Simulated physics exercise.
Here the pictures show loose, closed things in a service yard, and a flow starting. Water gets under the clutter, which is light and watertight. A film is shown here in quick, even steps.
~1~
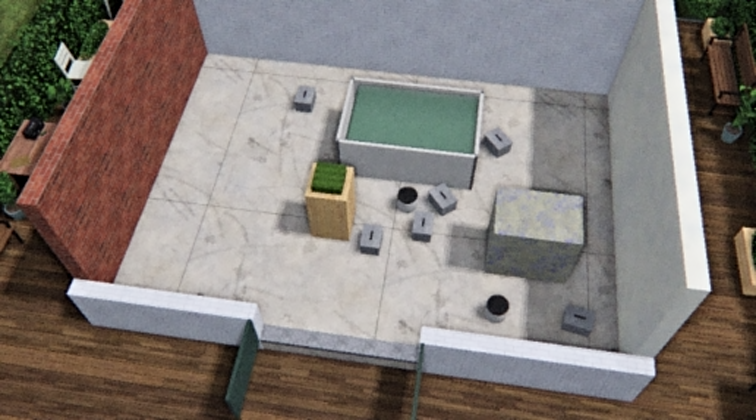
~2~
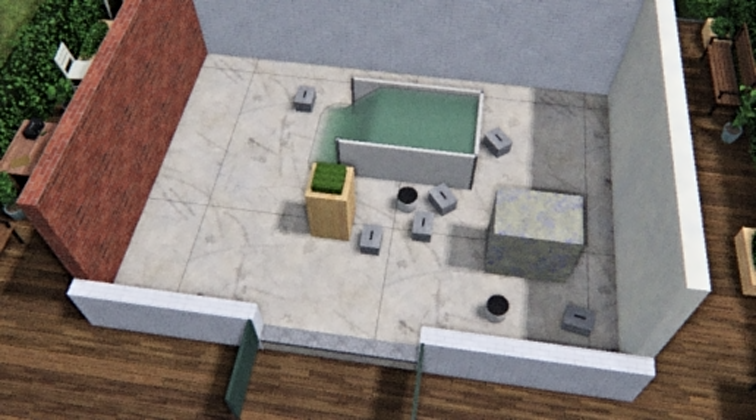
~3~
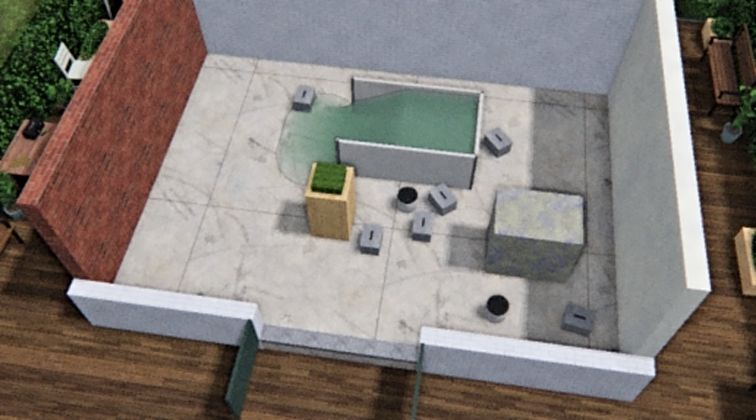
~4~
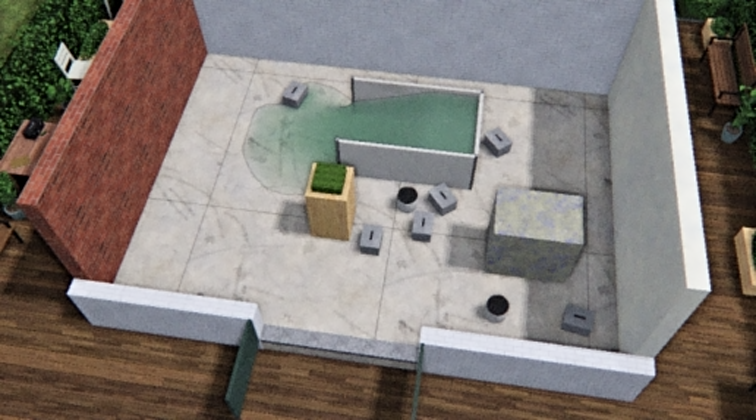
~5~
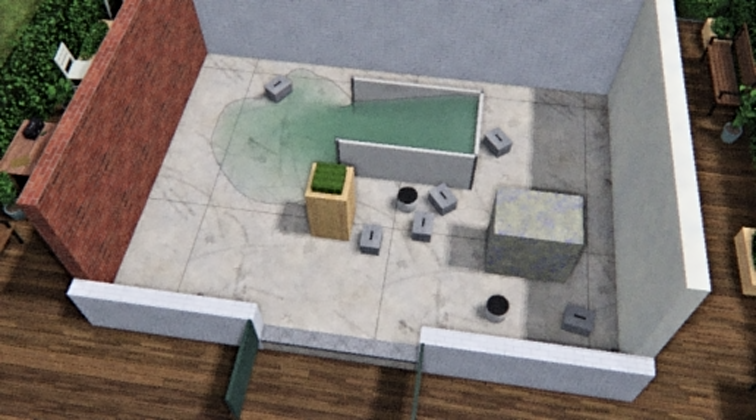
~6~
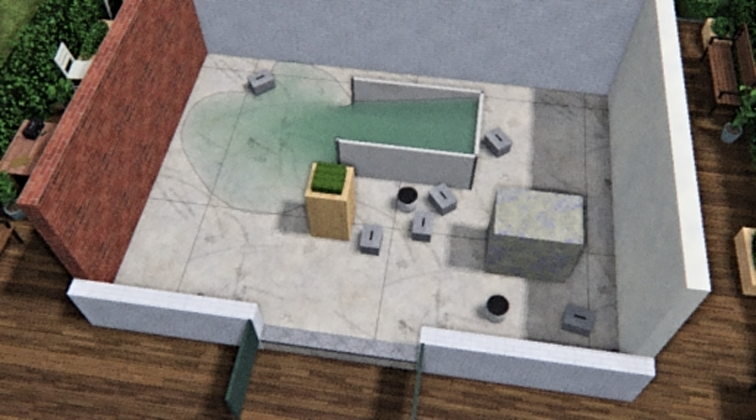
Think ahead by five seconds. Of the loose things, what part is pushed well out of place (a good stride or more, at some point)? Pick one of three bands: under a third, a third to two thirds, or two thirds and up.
Under a third.
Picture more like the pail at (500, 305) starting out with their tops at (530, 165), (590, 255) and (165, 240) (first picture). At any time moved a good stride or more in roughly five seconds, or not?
First remains in place, second remains in place, third driven off.
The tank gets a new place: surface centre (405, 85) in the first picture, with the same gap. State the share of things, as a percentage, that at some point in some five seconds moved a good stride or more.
That comes out at some 10 %.
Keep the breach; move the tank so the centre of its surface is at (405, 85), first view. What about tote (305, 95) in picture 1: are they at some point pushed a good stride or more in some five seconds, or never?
My call: It covered the distance.
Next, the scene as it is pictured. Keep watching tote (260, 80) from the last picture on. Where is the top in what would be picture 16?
Near (222, 46).
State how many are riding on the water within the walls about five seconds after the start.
I make it 1 of them.
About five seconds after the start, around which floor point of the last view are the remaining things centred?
Mean position: About (456, 214).
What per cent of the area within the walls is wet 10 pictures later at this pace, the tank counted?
It comes to some 40 in a hundred.
A moment on, 1 of 8 are well off their spots; 0 afloat.
Next, 1 of 8 are well off their spots; 1 afloat.
Later, 0 of 8 are well off their spots; 1 afloat.
In the end, 1 of 8 are well off their spots, and 1 have been at some point; 1 afloat.
